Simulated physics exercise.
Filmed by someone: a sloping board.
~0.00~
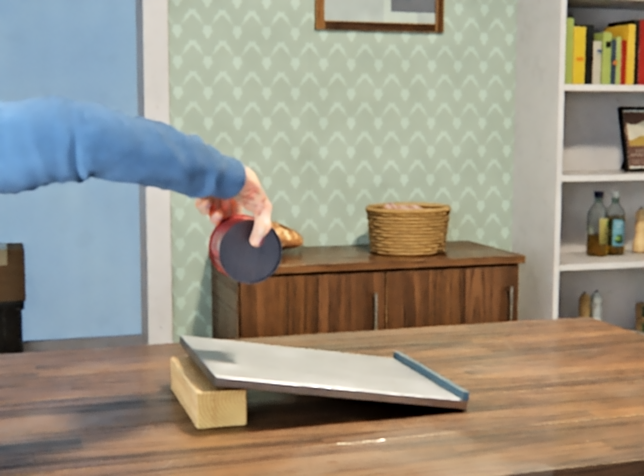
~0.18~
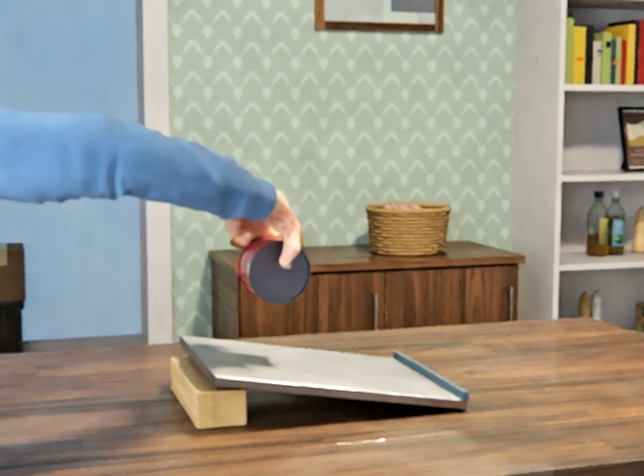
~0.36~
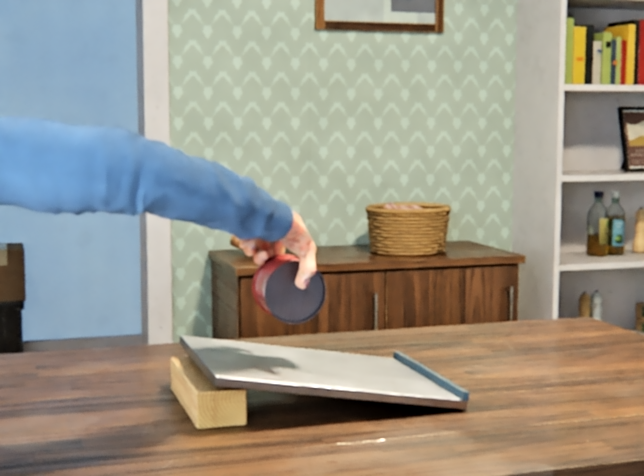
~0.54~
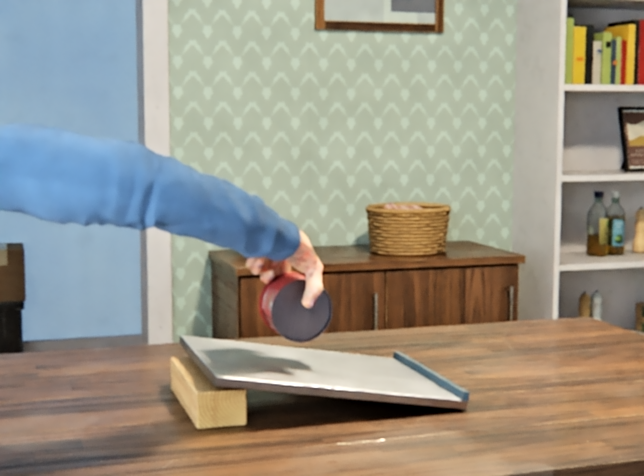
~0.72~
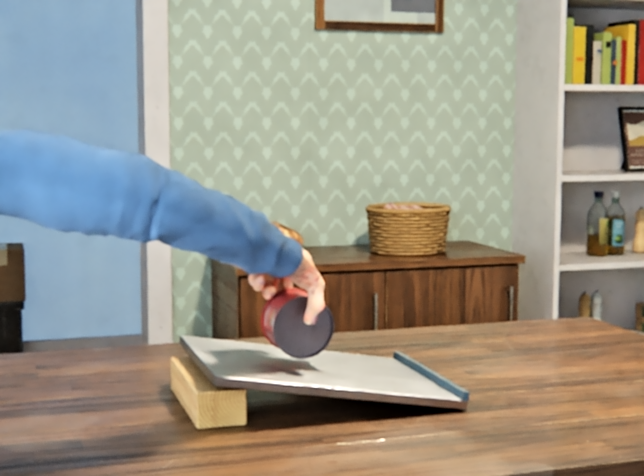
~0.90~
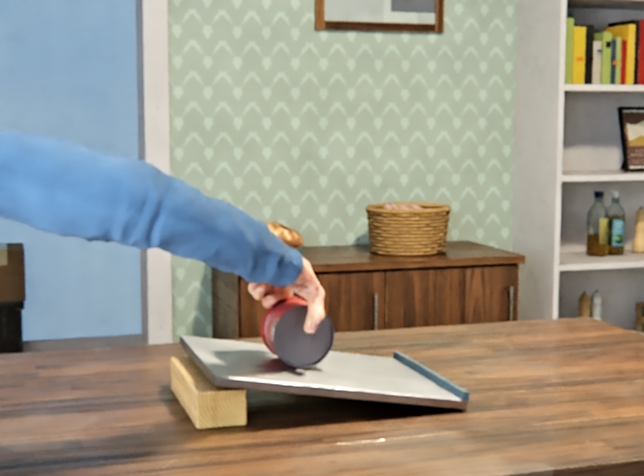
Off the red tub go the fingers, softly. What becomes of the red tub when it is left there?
It travels down the board.
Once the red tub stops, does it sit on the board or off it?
Red tub - gone from the top.
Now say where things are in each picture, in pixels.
The first frame shows on its way; red tub (246, 249).
The second frame shows on its way; red tub (274, 269).
The third frame shows on its way; red tub (289, 289).
The fourth frame shows on its way; red tub (296, 307).
The fifth frame shows on its way; red tub (298, 323).
The sixth frame shows in place under the hand; red tub (298, 332).
Around 2.10 s, red tub now off the board.
Around 3.40 s, things are still on the move.
Finally (3.9 s), off the board, red tub. The red tub slides or rolls down.
